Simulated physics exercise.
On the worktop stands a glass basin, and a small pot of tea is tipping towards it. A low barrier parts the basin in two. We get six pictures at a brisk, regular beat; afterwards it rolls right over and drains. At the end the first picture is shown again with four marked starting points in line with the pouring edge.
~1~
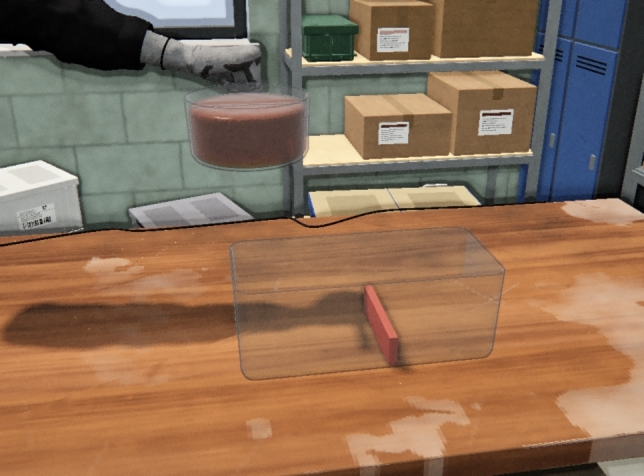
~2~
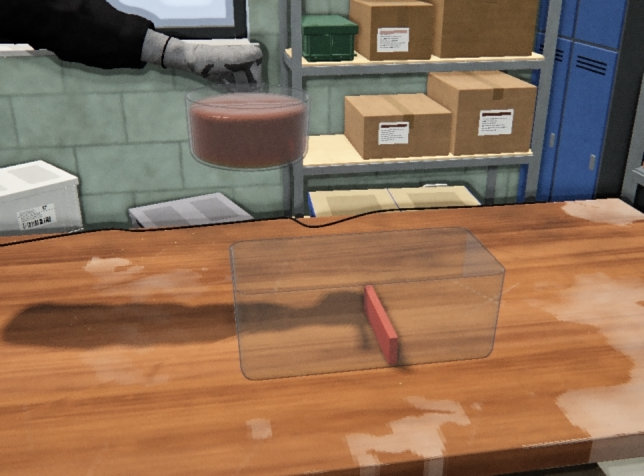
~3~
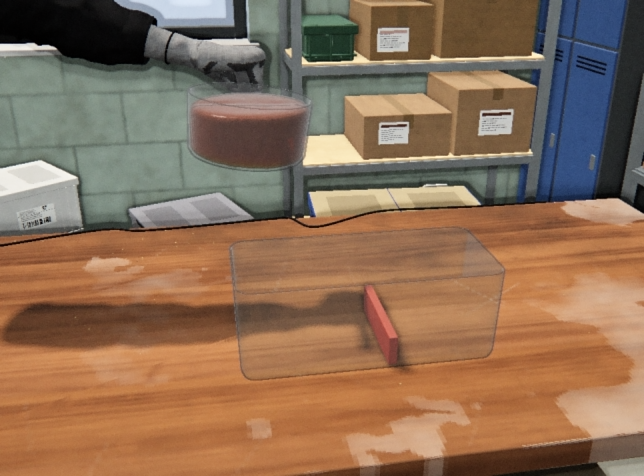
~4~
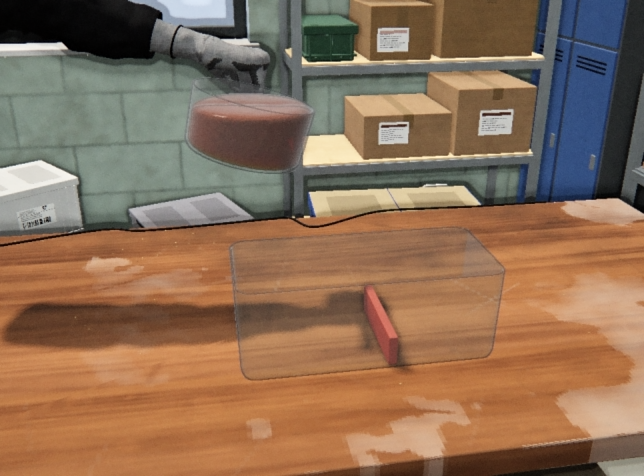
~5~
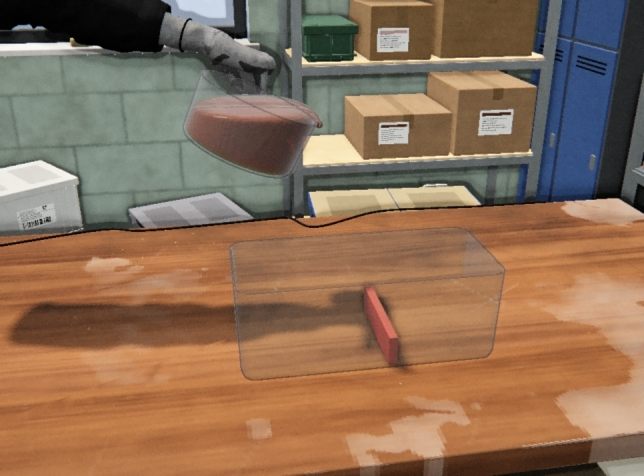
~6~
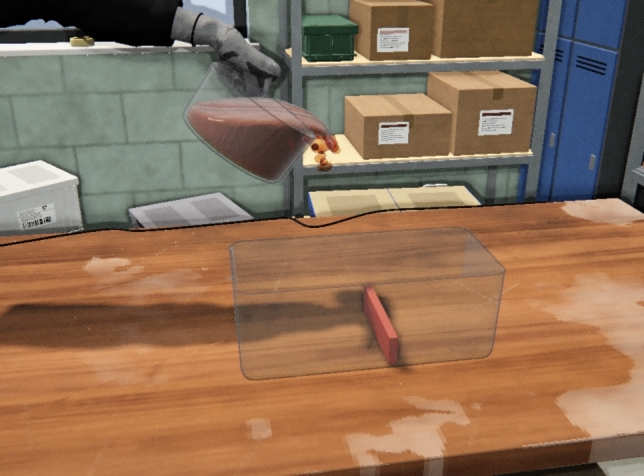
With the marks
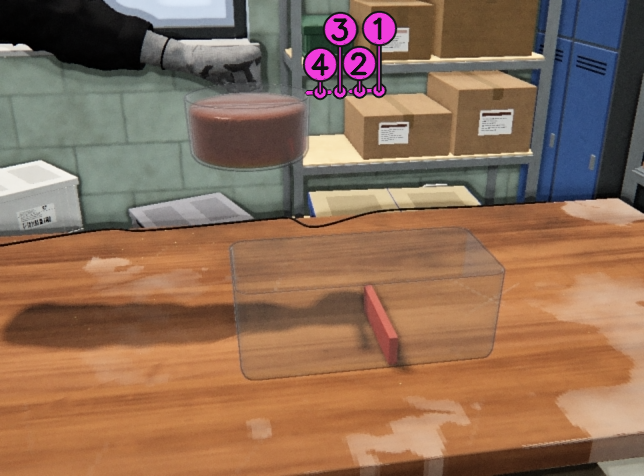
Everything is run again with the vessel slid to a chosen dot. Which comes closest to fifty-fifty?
Place 4.
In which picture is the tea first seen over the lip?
In picture 5.
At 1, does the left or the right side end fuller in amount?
The right side.
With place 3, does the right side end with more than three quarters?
No, it does not.
On the marked copy, 1 at (379, 90); 2 at (359, 91); 3 at (340, 91); 4 at (320, 92).
With 1, about 17 % ends left of the wall and 81 % right of it.
With 2, about 27 % ends left of the wall and 72 % right of it.
With 3, about 36 % ends left of the wall and 63 % right of it.
With 4, about 51 % ends left of the wall and 47 % right of it.
